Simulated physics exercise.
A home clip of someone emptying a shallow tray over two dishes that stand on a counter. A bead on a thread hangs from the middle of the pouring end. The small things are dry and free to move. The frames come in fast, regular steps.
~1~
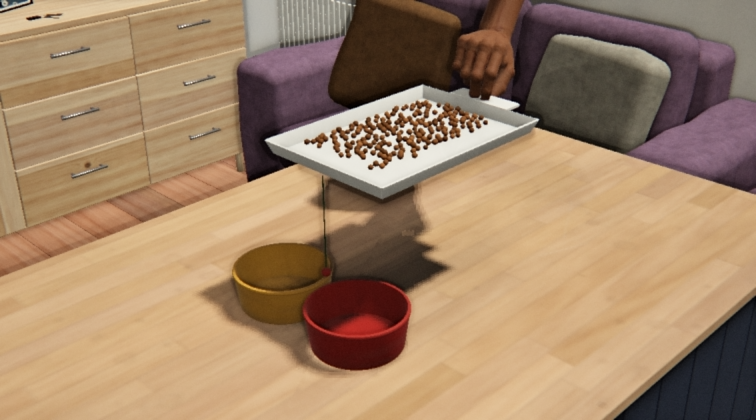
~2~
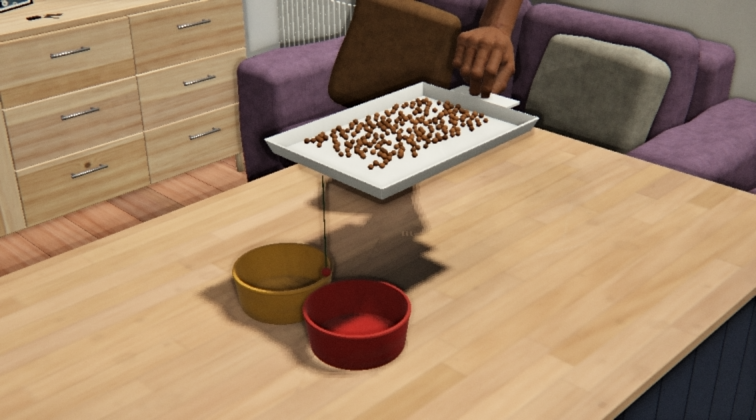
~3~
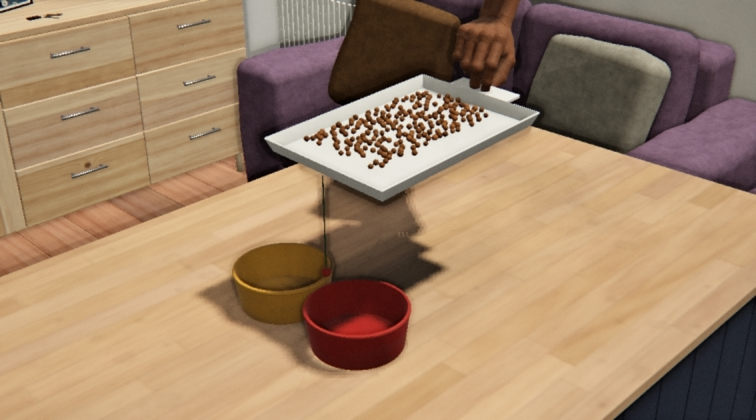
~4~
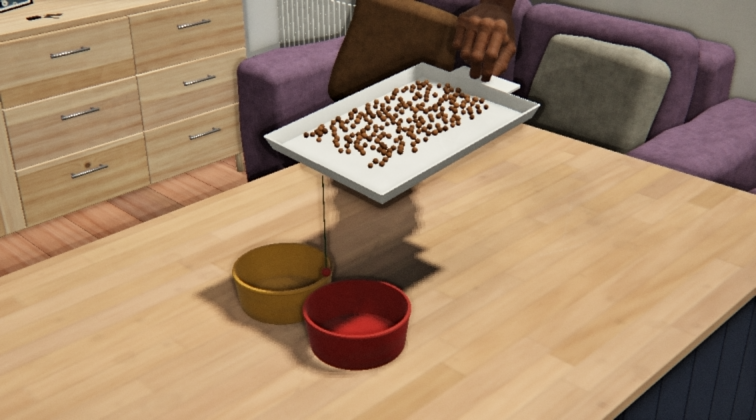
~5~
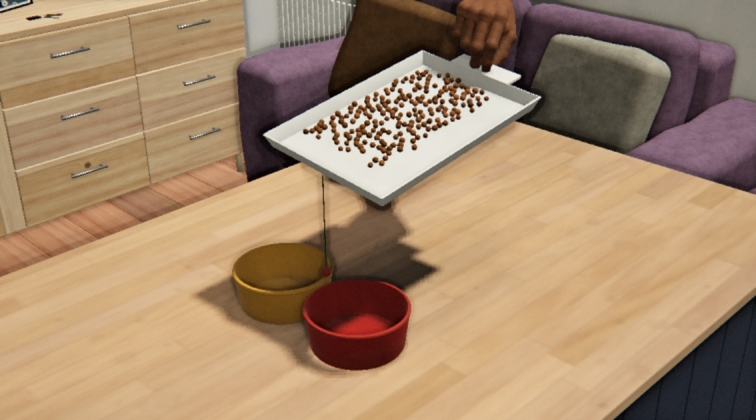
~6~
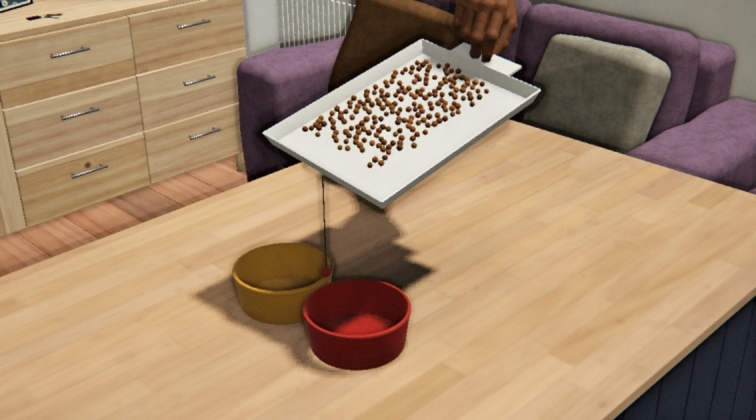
A hand slowly raised the back of a white tray scattered with little brown balls, tilting it slightly toward its front right corner, while a yellow dish and a red dish sat still on the wooden counter.
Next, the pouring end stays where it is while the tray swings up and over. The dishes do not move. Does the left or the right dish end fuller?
The right dish gets more.
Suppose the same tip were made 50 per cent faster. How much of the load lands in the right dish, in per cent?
About 70 per cent.
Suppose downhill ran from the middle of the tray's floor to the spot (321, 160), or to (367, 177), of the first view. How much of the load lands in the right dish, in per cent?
Roughly 0 per cent, and 80 per cent.
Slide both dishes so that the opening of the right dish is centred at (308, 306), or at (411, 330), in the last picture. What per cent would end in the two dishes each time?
Near 10 % and 80 %.
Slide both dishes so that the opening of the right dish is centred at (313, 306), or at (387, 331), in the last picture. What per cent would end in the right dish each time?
Near 20 % and 100 %.
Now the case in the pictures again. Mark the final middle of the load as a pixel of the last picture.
Close to (365, 344).
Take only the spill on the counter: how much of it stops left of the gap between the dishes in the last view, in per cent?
Near 10 %.
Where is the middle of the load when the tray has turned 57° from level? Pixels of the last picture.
At about (377, 201).
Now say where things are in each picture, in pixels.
Corners of the pouring end near (273, 140) and (382, 184), level; middle of the load near (401, 132), cereal balls; left dish near (246, 299); right dish near (319, 343); bead on its thread near (326, 272), in the first picture.
Corners of the pouring end near (273, 139) and (382, 185), level; middle of the load near (401, 131), in the second picture.
Corners of the pouring end near (273, 138) and (382, 187), tipped barely, lowest at the right corner; middle of the load near (401, 127), in the third picture.
Corners of the pouring end near (272, 136) and (382, 190), tipped a little, lowest at the right corner; middle of the load near (401, 121), in the fourth picture.
Corners of the pouring end near (272, 134) and (382, 193), tipped a little, lowest at the right corner; middle of the load near (401, 115), in the fifth picture.
Corners of the pouring end near (271, 132) and (382, 196), tipped a little, lowest at the right corner; middle of the load near (400, 110); left dish near (246, 299); right dish near (319, 343), in the sixth picture.
Shortly afterwards, tray tipped steeply; the bulk on the tray; a little in the right dish; a little outside both; a little in the air.
Next, tray tipped right over; a little on the tray; near two thirds in the right dish; a little outside both; a little in the air.
Some moments later, tray tipped past a quarter turn; the bulk in the right dish; near a quarter outside both.
In the end, tray tipped past a quarter turn; the bulk in the right dish; none at all in the left dish; near a quarter outside both.
